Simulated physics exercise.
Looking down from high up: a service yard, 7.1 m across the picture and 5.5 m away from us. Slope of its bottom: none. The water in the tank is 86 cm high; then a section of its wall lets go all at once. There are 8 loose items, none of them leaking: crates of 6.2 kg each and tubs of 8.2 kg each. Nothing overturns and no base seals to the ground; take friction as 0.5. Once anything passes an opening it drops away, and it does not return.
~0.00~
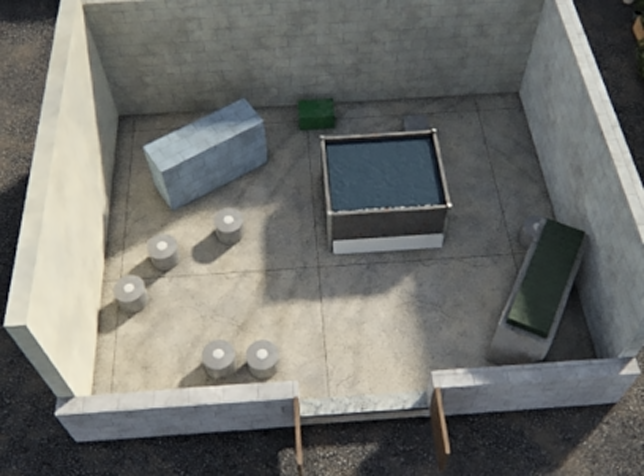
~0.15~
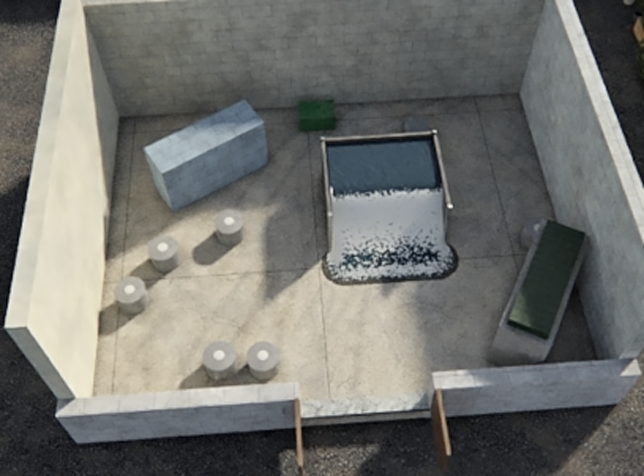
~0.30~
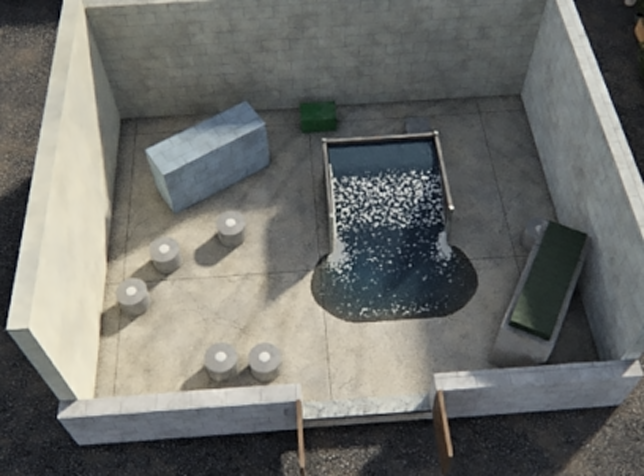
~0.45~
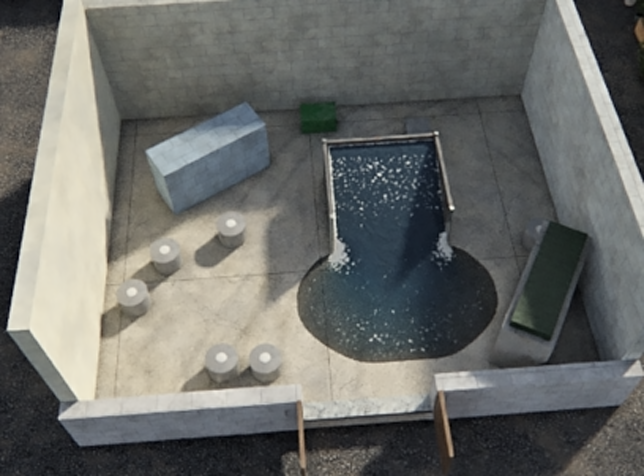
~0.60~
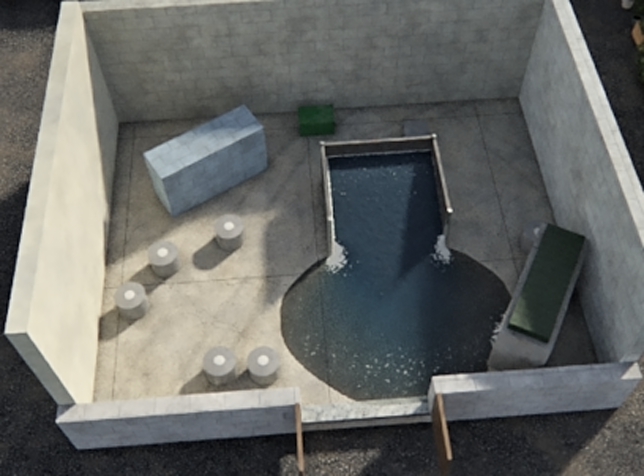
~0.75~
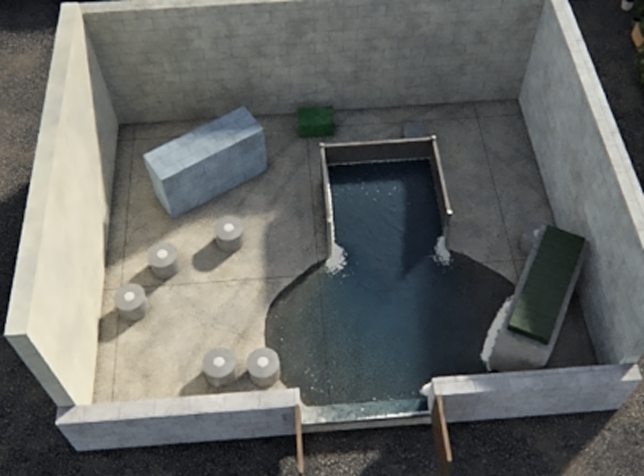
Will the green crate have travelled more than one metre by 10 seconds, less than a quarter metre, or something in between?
Less than a quarter metre.
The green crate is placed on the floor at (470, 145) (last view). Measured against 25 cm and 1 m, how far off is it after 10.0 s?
It gets carried off.
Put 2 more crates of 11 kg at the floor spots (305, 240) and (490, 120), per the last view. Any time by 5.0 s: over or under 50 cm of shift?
Respectively: Inside the limit and inside the limit.
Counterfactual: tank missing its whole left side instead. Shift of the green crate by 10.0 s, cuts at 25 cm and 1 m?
Under that change, the green crate covers a big distance.
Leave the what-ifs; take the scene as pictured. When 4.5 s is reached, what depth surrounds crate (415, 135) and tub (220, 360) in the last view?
First roughly 1 cm, second roughly 5 cm.
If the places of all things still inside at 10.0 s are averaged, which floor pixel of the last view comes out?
Mean position: Approximately (278, 206).
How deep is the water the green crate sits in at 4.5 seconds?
Close to 0 centimetres.
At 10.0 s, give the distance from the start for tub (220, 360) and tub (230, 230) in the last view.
300 cm and 0 cm, respectively.
After 2.0 s the green crate is near (316, 116), 0.0 m from its start, aground; 0 of 8 are out; 1 afloat.
After 4.5 s the green crate is near (316, 116), 0.0 m from its start, aground; 0 of 8 are out; 1 afloat.
After 7.0 s the green crate is near (316, 116), 0.0 m from its start, aground; 0 of 8 are out; 1 afloat.
After 10.0 s the green crate is near (316, 116), 0.0 m from its start, aground; 0 of 8 are out; 0 afloat.
